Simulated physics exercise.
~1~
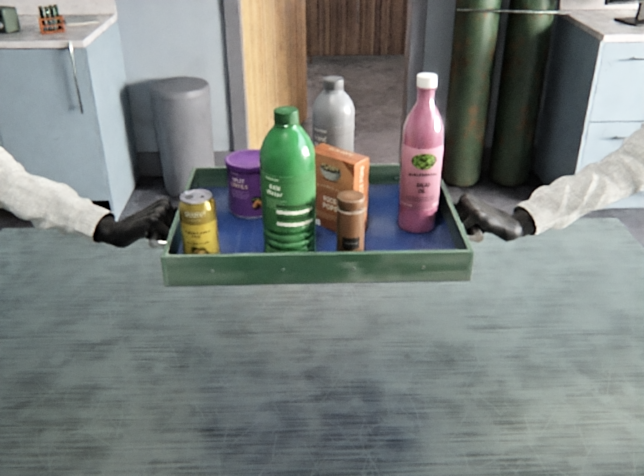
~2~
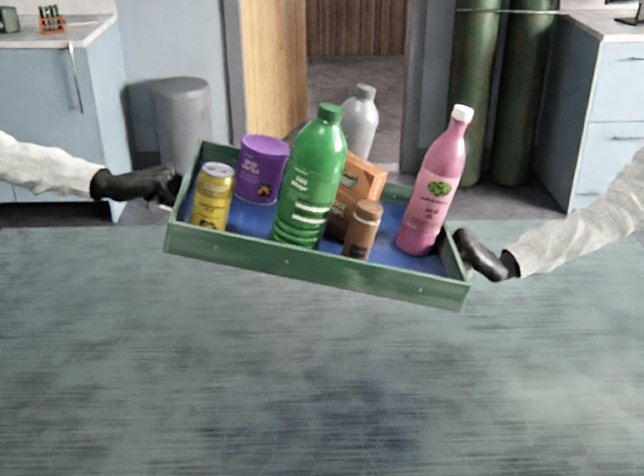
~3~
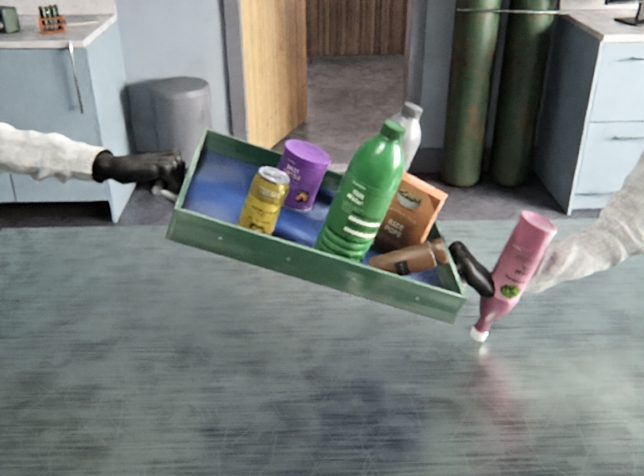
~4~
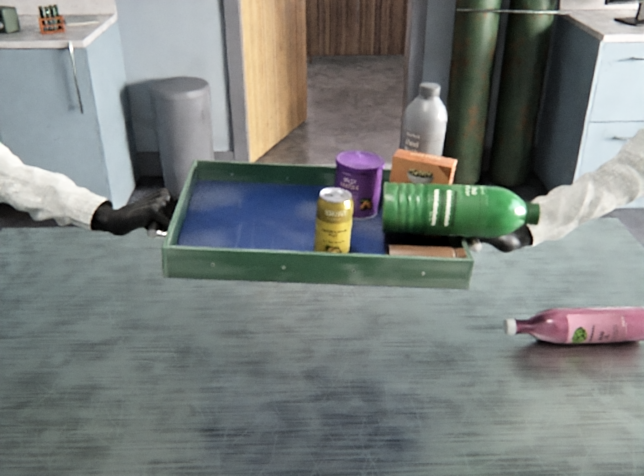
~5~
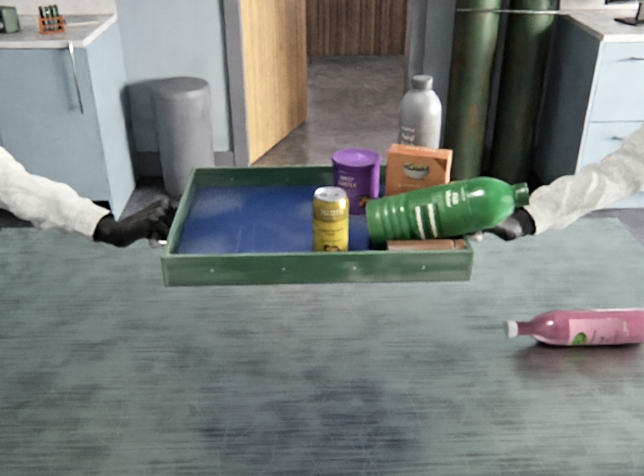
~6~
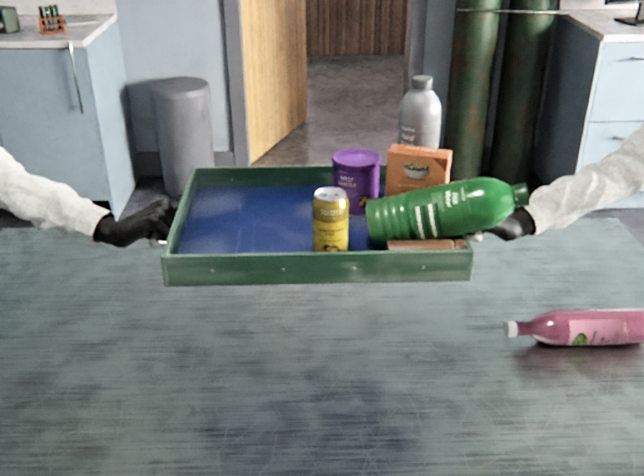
In a room with pale blue cabinets, two gloved hands tipped a green tray down to the right, sending its containers sliding and the pink bottle overboard, then levelled it, leaving the green bottle lying across the right end and the pink one below.
